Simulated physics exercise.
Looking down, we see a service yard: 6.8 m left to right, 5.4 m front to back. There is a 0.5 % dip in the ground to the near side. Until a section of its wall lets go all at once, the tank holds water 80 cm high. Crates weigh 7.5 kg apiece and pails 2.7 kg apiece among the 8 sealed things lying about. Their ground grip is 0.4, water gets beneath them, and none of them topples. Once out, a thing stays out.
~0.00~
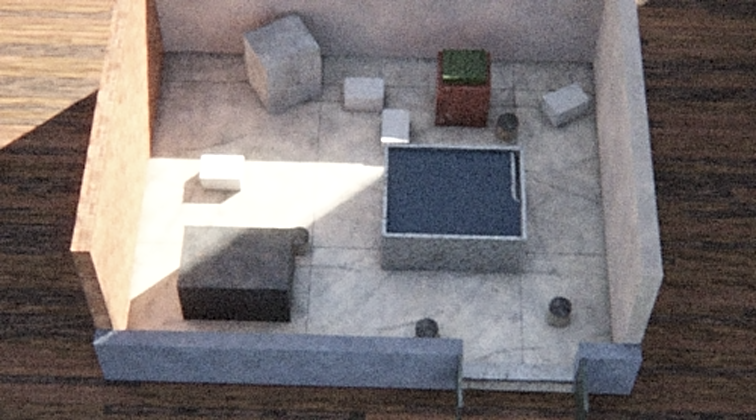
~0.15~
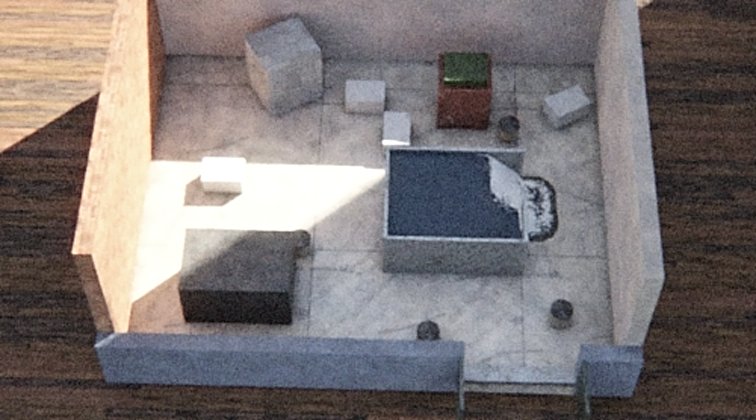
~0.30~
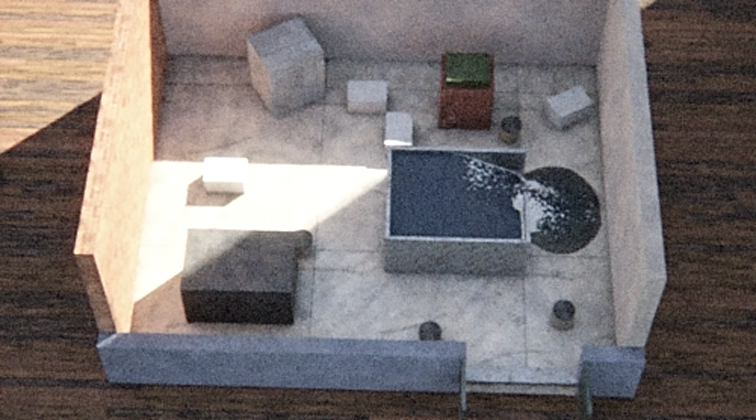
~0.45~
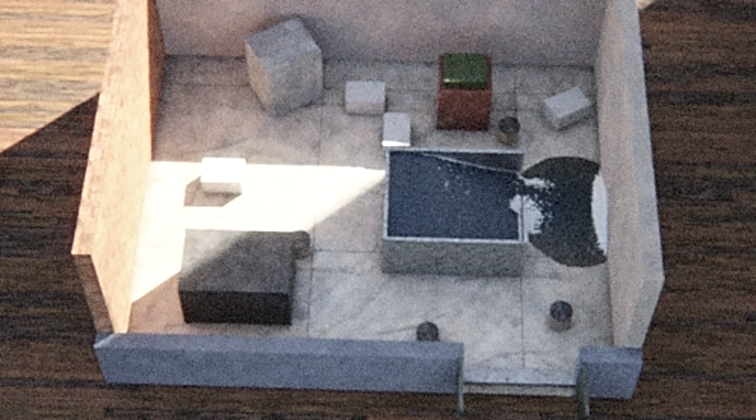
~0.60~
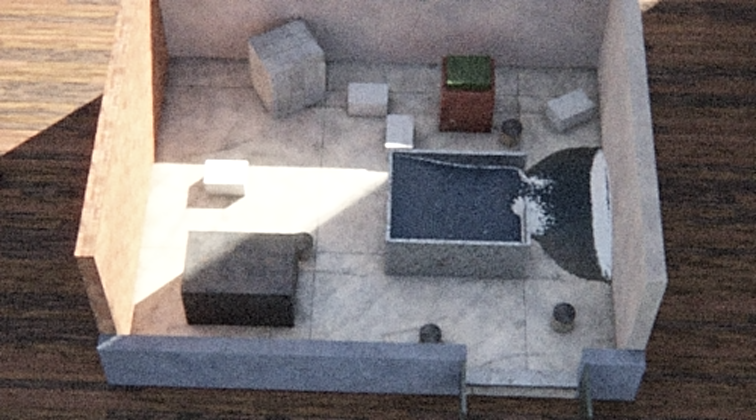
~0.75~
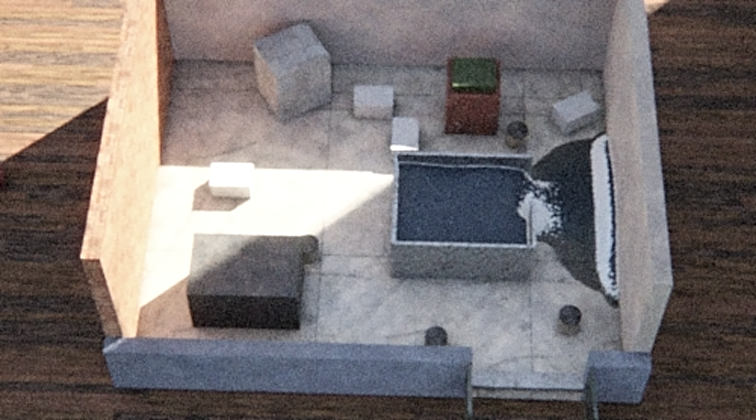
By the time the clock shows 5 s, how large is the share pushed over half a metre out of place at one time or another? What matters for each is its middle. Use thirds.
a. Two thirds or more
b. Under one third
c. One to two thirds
(c) One to two thirds.
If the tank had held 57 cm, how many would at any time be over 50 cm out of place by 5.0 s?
I count 5 of them in that case.
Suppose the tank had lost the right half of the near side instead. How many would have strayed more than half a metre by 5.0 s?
3.
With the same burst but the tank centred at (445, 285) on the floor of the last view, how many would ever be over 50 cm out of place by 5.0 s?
That would give 5.
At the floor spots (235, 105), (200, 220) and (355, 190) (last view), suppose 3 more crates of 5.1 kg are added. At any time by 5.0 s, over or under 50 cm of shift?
Respectively: Doesn't reach it; doesn't reach it; doesn't reach it.
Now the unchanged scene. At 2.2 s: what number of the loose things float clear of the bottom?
At that moment it comes to 0.
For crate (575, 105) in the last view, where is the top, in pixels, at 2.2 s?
Around (470, 72).
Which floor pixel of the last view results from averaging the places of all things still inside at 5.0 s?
Mean floor pixel: About (362, 194).
After 1.1 s 0 of 8 are over 50 cm from their spots; 0 afloat.
After 2.2 s 2 of 8 are over 50 cm from their spots; 0 afloat.
After 3.5 s 2 of 8 are over 50 cm from their spots; 1 afloat.
After 5.0 s 5 of 8 are over 50 cm from their spots, and 5 have been at some point; 2 afloat.
